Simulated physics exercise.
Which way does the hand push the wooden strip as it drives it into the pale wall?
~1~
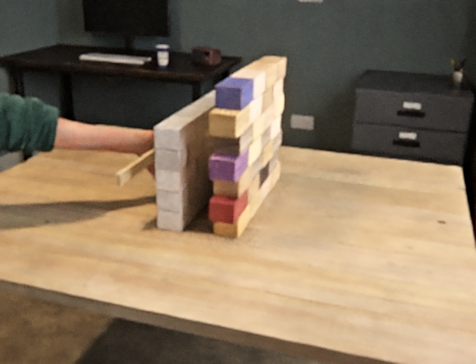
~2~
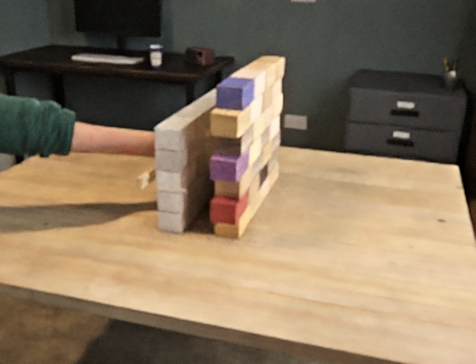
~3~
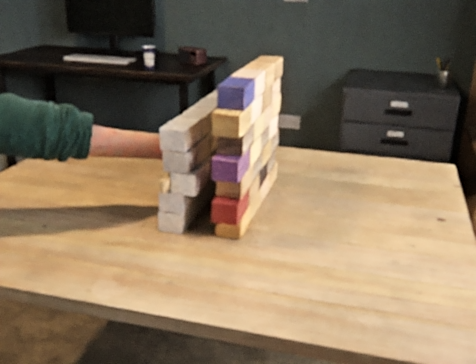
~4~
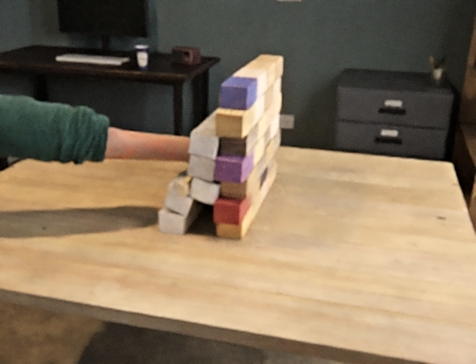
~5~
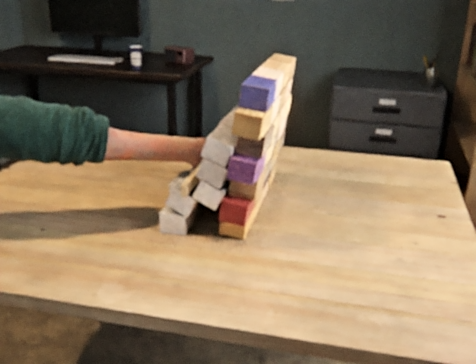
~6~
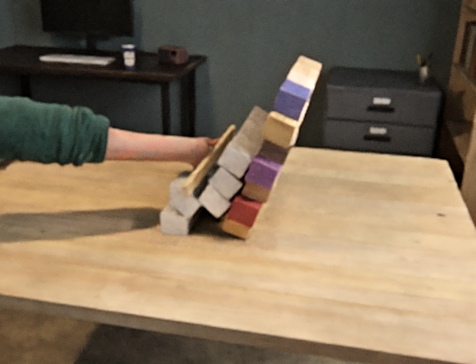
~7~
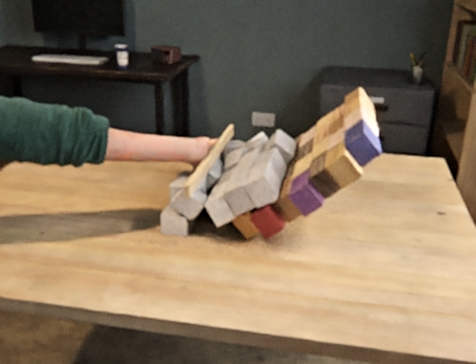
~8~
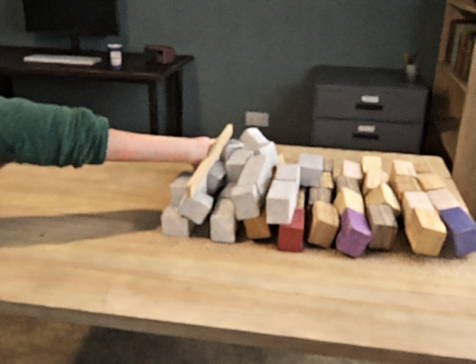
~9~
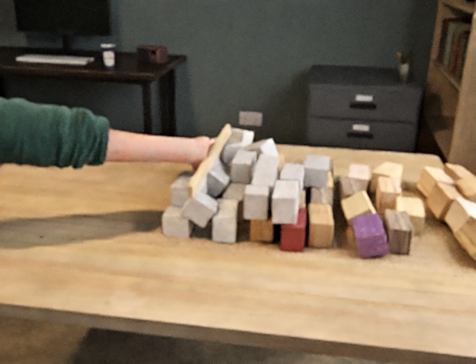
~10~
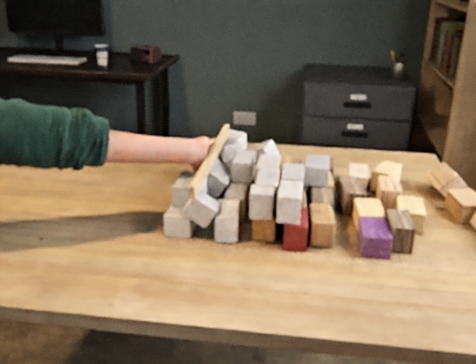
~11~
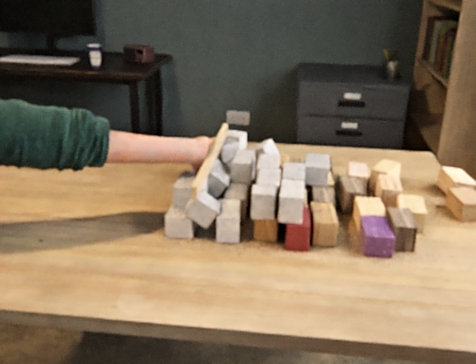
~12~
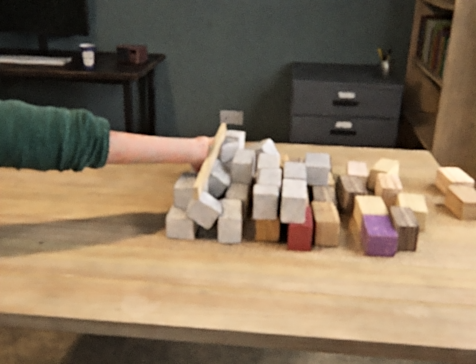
The hand pushes the strip toward the right, into the back of the pale wall.
